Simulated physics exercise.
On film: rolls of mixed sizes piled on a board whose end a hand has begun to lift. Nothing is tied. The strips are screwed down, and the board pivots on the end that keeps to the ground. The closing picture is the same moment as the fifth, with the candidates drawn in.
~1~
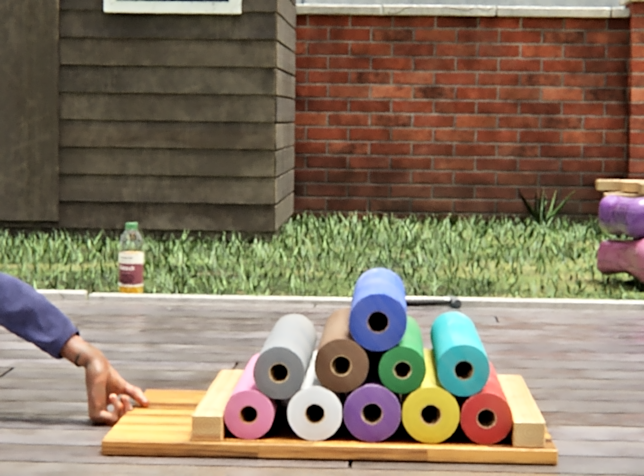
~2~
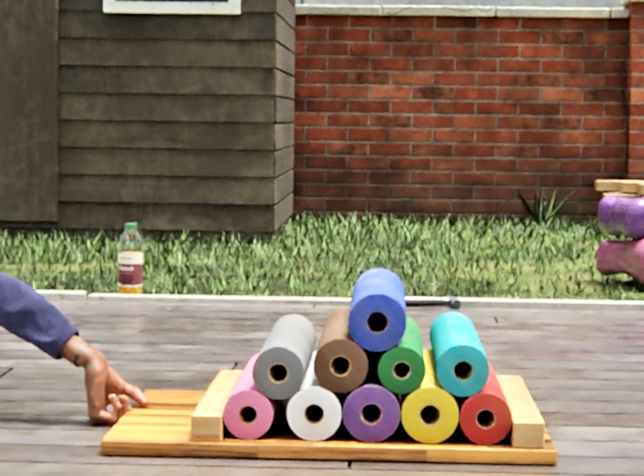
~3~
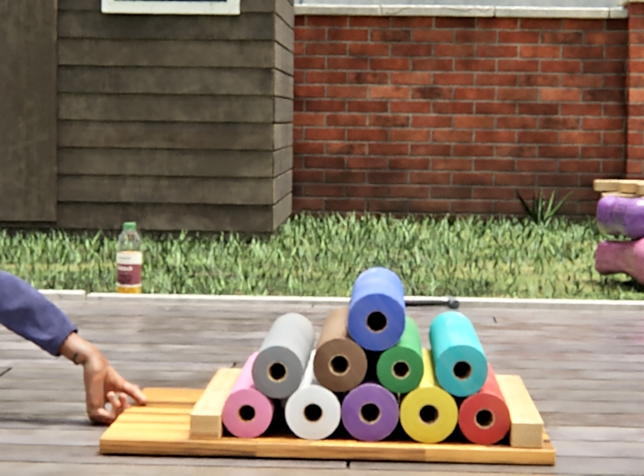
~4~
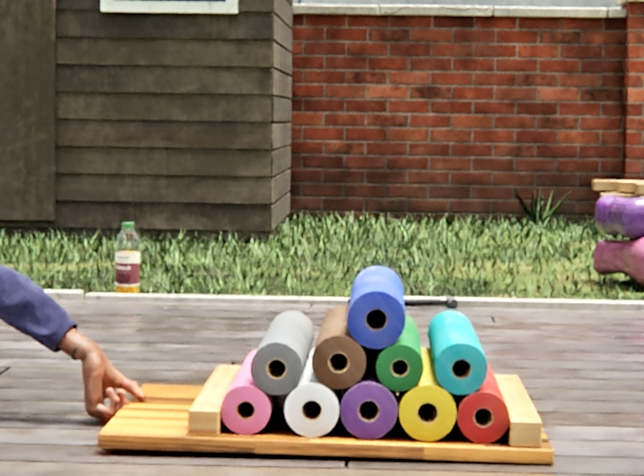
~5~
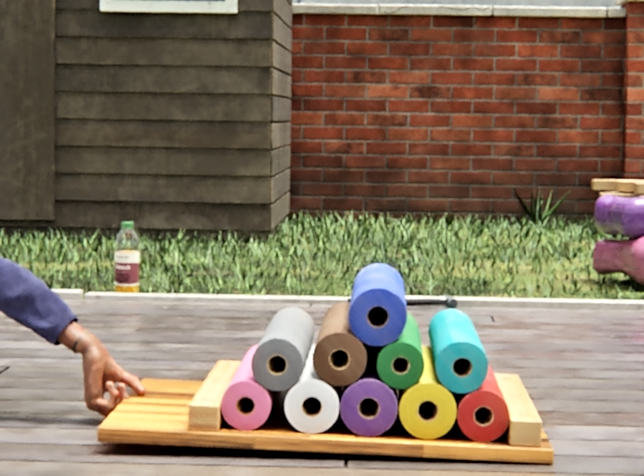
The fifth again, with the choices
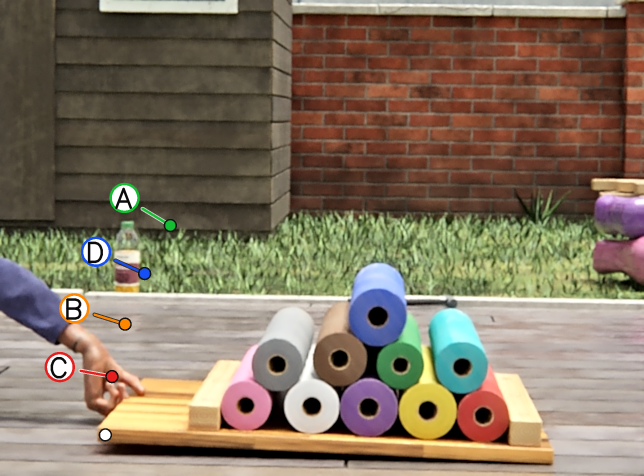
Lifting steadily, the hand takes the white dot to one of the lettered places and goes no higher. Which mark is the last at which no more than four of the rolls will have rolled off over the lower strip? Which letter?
No higher than A.
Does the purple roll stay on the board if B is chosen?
Yes.
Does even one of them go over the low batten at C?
No, at C.
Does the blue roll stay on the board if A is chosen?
No.
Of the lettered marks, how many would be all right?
The number is four.
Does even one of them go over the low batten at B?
No, at B.
On the copy, A at (170, 225); B at (125, 324); C at (112, 377); D at (145, 273); the white dot at (105, 435).
On A. First, board at 17°.
Then, board at 30°.
Finally, board at 30°, two over the low batten (turquoise, blue).
By contrast, B none over the low batten; C none over the low batten; D none over the low batten.
